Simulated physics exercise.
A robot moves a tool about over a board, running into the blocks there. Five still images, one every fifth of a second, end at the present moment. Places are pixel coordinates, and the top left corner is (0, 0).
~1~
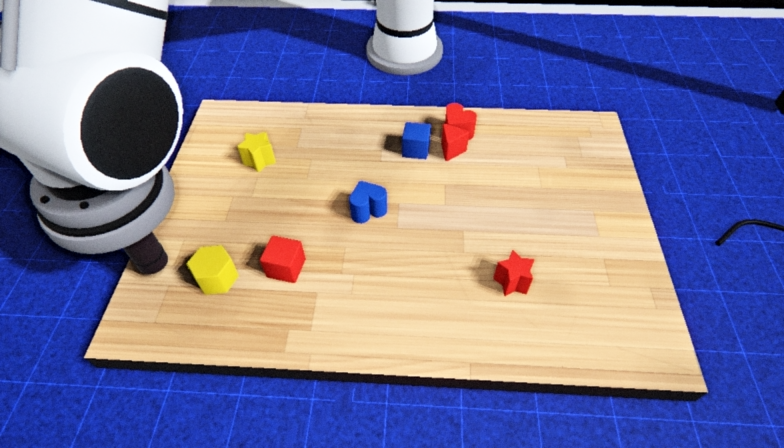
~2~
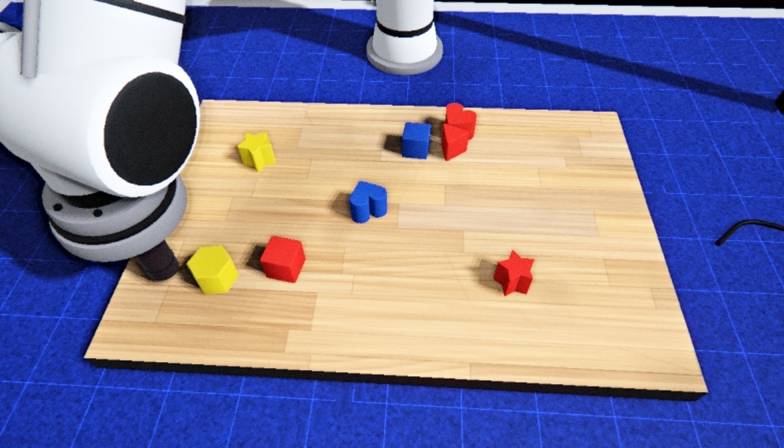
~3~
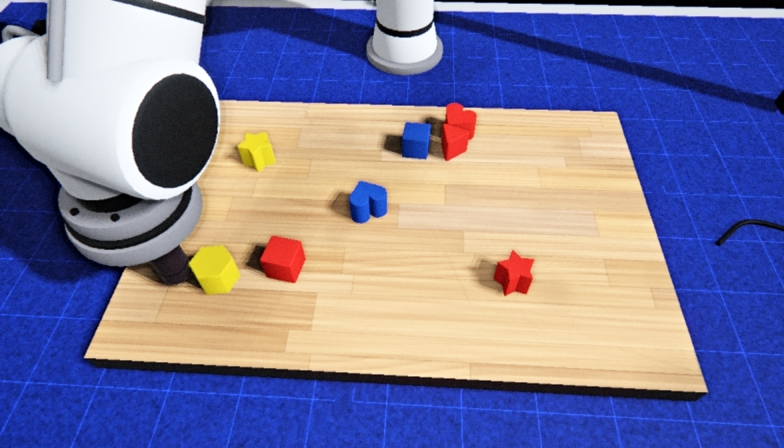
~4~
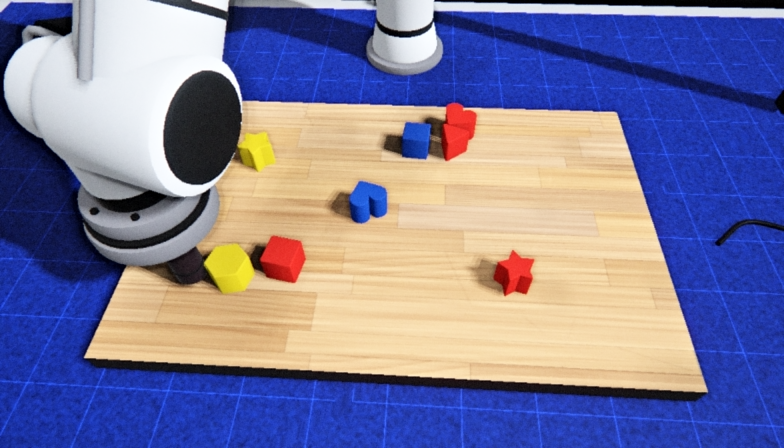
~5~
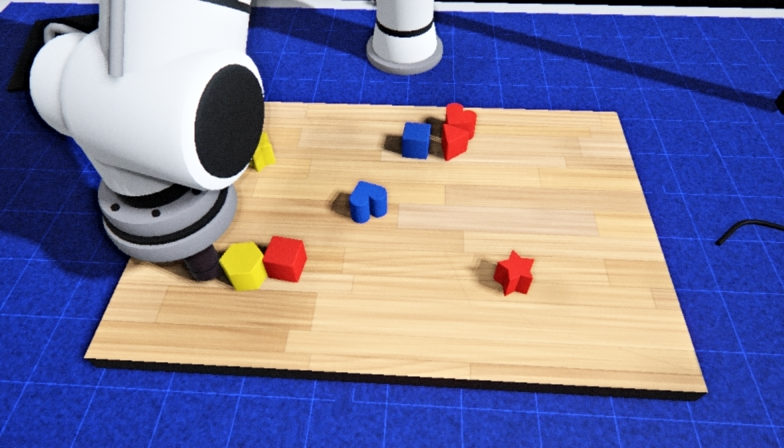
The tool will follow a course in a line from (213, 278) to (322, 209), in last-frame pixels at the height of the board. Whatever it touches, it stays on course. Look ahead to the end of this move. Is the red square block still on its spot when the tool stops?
Going by the path, no.
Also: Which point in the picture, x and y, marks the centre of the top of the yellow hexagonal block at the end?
If I read the scene right, the answer is (293, 237).
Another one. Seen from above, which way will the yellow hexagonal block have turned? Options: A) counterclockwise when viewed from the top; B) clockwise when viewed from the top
Option B.
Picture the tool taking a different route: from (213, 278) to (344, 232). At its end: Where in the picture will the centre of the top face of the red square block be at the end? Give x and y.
I'd expect the centre of its top face to be at (360, 267).
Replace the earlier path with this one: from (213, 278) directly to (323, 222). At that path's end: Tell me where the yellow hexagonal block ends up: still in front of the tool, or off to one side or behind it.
Most likely the yellow hexagonal block slides off.
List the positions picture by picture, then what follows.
In the first frame, lower end of the tool at (154, 263), tops of blocks, yellow hexagonal block at (209, 261), red square block at (281, 250), blue heart block at (367, 192).
In the second frame, tool at (165, 270), blocks as before.
In the third frame, tool at (178, 273), blocks as before.
In the fourth frame, tool at (193, 273), yellow hexagonal block at (226, 260).
In the fifth frame, tool at (208, 270), yellow hexagonal block at (241, 257), red square block at (282, 250), blue heart block at (367, 192).
What follows on the original path. One third of the way, tool at (250, 244); yellow hexagonal block at (275, 248), turned 55° clockwise; red square block at (309, 255).
Two thirds of the way, tool at (287, 221); yellow hexagonal block at (293, 237), turned 90° clockwise; red square block at (319, 259), turned 15° clockwise.
At the end, tool at (321, 200); yellow hexagonal block at (293, 237), turned 90° clockwise; red square block at (319, 259), turned 15° clockwise; blue heart block not moved.
